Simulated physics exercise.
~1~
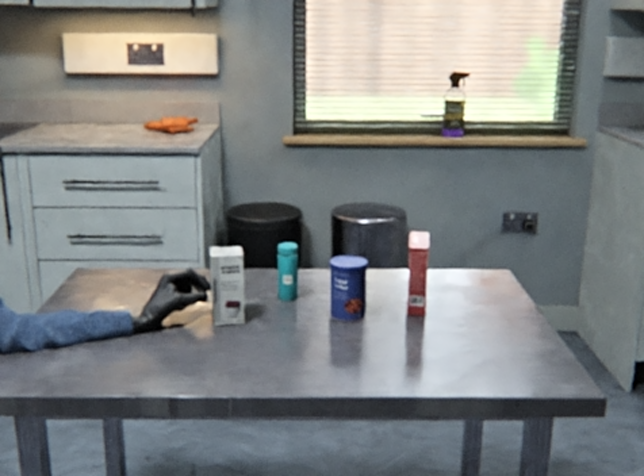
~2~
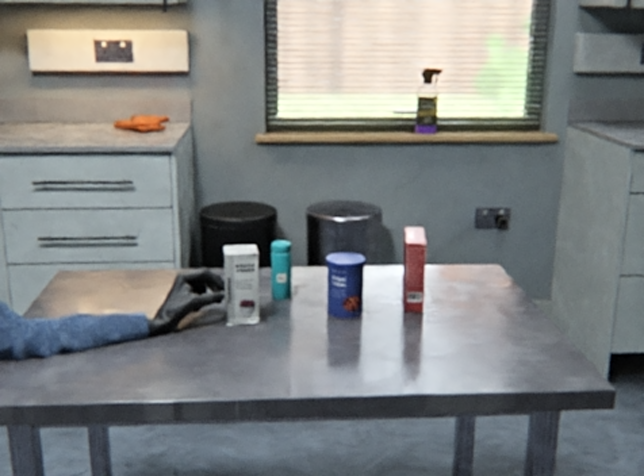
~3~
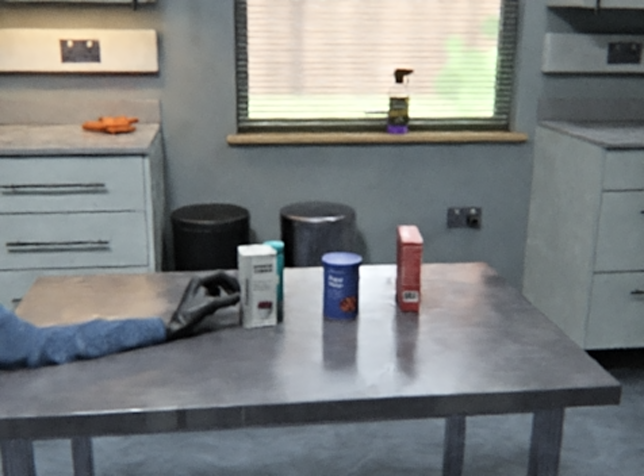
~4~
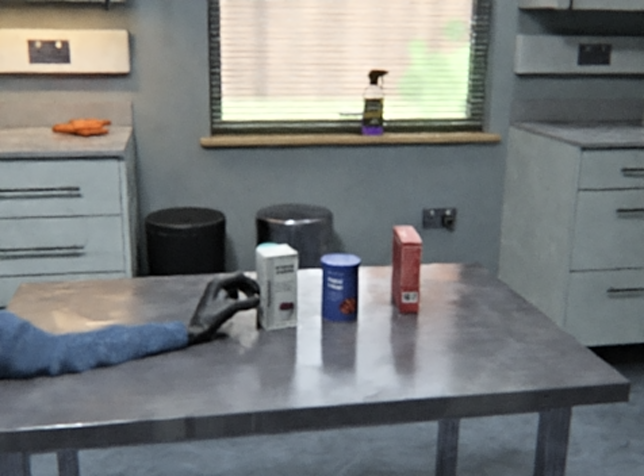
A black-gloved hand in a blue sleeve reaches in from the left across a metal table, its fingers at a white carton. Beside the carton stand a turquoise shaker, a blue tin and a red packet, while the view drifts slowly sideways. The hand pushes the carton gradually to the right, and it slides upright without tipping. As the view shifts, the carton comes in front of the shaker, hiding most of it. At the end, the carton stands close to the blue tin, still upright, with the tin and red packet standing where they were.
